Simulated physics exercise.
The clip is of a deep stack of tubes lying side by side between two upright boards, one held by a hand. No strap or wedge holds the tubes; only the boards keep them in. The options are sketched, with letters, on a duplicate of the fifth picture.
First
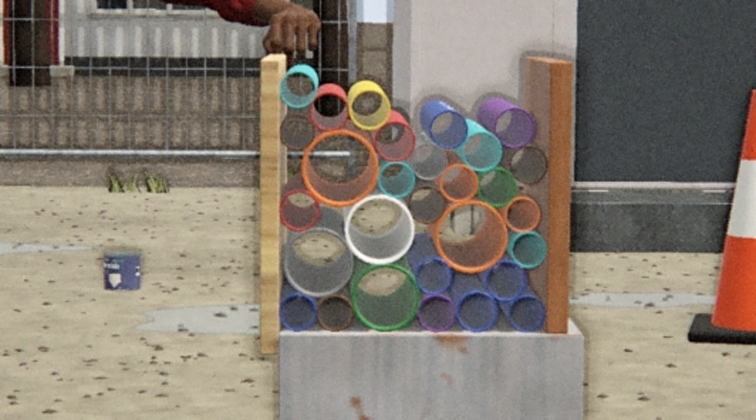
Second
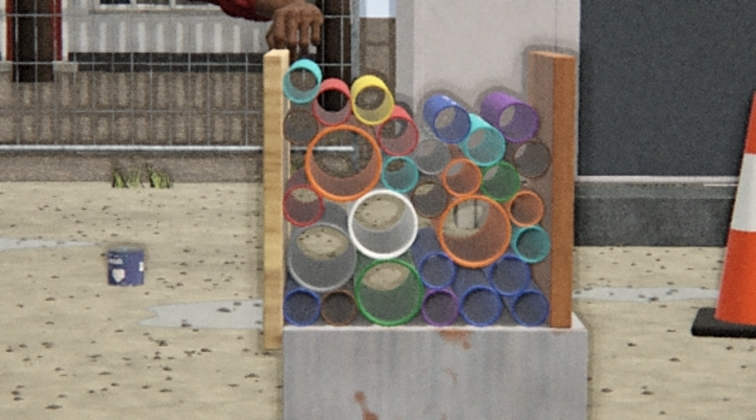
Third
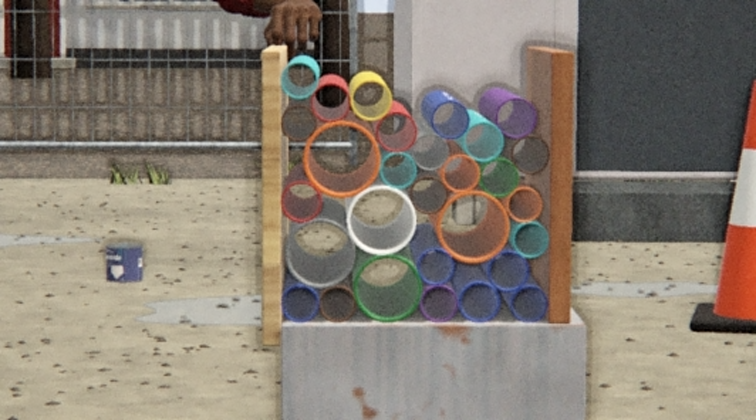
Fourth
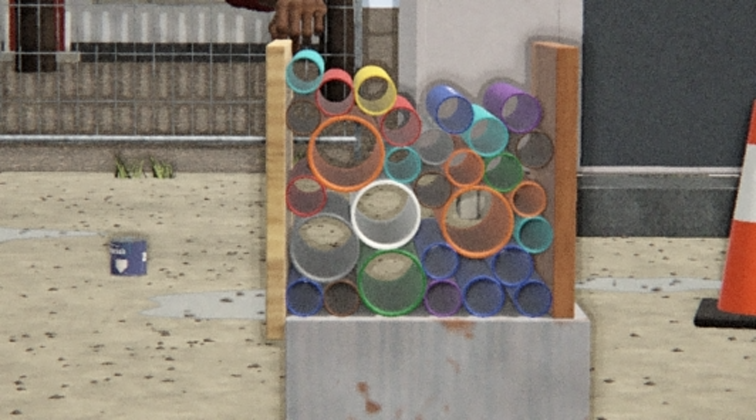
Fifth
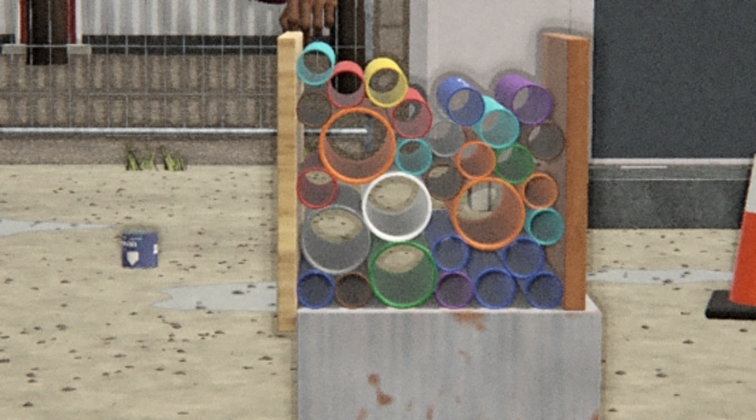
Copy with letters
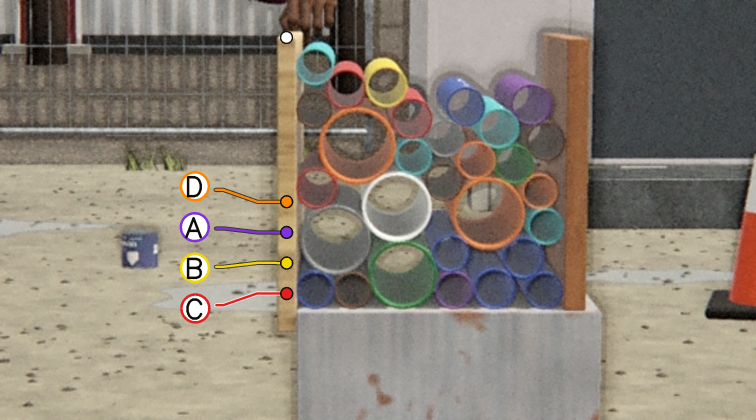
On sandy ground before a wire fence and a wall, a hand rests atop the left of two upright boards flanking stacked colourful tubes on a grey block; the view drifts slightly while the tubes stay in place.
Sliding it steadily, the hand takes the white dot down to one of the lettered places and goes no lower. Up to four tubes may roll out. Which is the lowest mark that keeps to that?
Lower it to D and no more.
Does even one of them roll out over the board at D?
Yes, at D.
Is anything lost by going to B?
Yes.
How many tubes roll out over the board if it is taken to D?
The count is three.
On the marked copy, A at (287, 232); B at (287, 263); C at (287, 294); D at (287, 202); the white dot at (287, 37).
With D. Early on, top of the board (296, 108).
Further on, top of the board (296, 191).
At the end, top of the board (296, 201), three out over the board.
As for the rest, A more than four out over the board; B more than four out over the board; C more than four out over the board.
